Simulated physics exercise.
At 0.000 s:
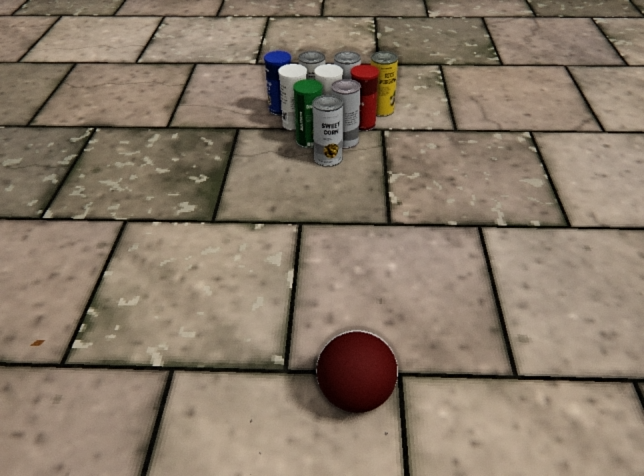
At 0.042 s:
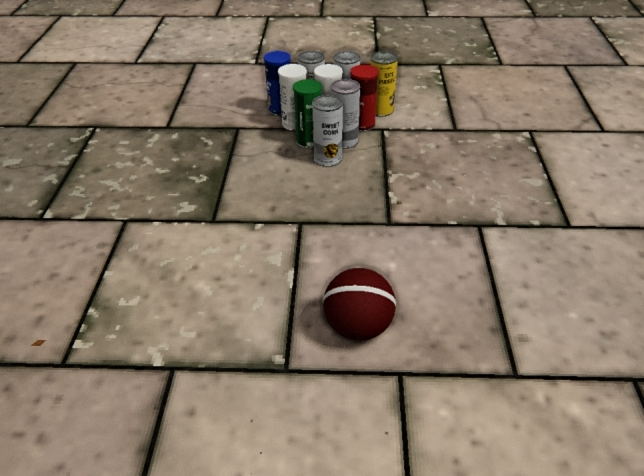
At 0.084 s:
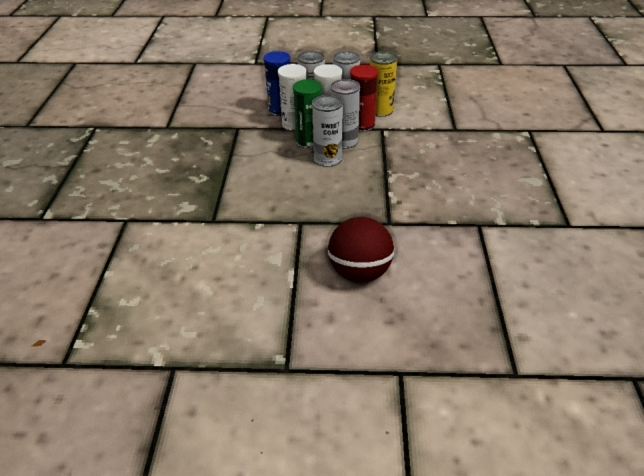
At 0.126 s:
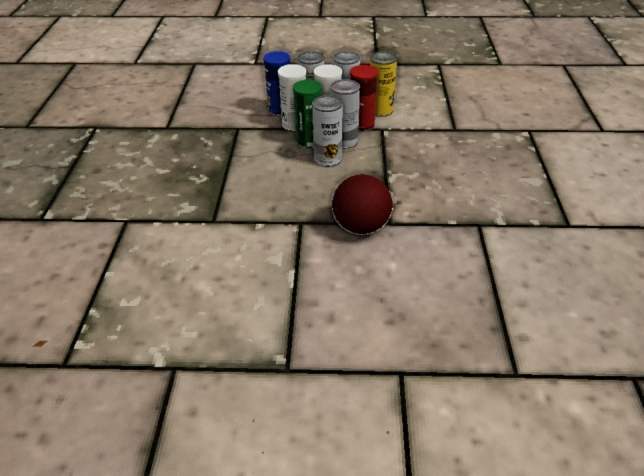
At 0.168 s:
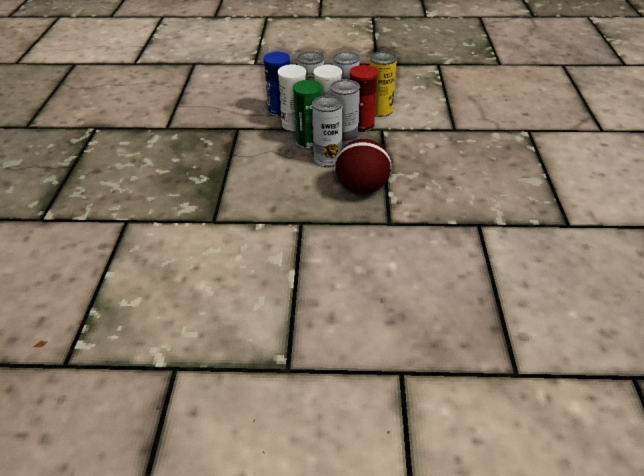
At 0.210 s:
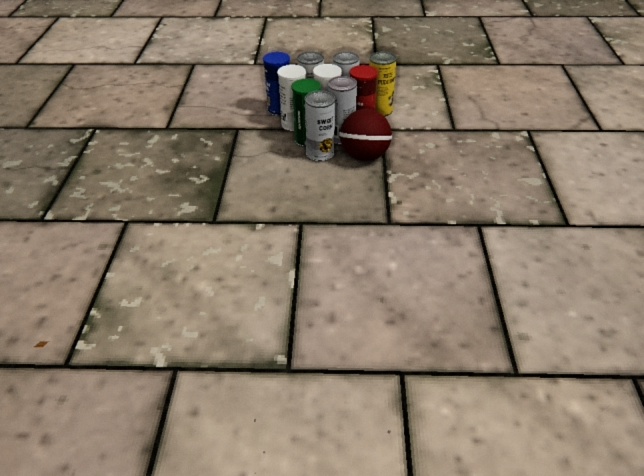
We see a dark red ball with a white stripe roll away across stone paving toward a wedge of upright colored canisters, then reach the front right of the group, where the foremost canister shifts slightly to the left.
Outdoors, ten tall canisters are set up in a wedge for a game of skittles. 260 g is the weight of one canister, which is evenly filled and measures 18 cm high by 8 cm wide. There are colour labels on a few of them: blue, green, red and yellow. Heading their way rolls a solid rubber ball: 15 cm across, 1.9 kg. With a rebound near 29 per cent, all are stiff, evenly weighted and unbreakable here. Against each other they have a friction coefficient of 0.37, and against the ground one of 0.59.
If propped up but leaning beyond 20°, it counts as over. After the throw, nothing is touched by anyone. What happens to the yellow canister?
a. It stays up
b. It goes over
It goes over (b).
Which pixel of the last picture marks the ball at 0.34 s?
It should be near pixel (396, 86).
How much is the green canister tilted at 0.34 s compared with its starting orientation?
5°.
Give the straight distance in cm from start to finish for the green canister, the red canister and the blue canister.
So green shifts 10 cm, red shifts 40 cm and blue shifts 0 cm.
By 0.34 s, ball still moving; 1 of the 10 canisters over; yellow canister tilted 3°; red canister tilted 45°.
By 0.74 s, ball still moving; 7 of the 10 canisters over; yellow canister lying flat; red canister lying flat.
When it is over (1.3 s), ball rolling away; 7 of the 10 canisters over; yellow canister lying flat; red canister lying flat; green canister moved 50 mm. In pixels of the last frame, middles, red canister near (307, 62).
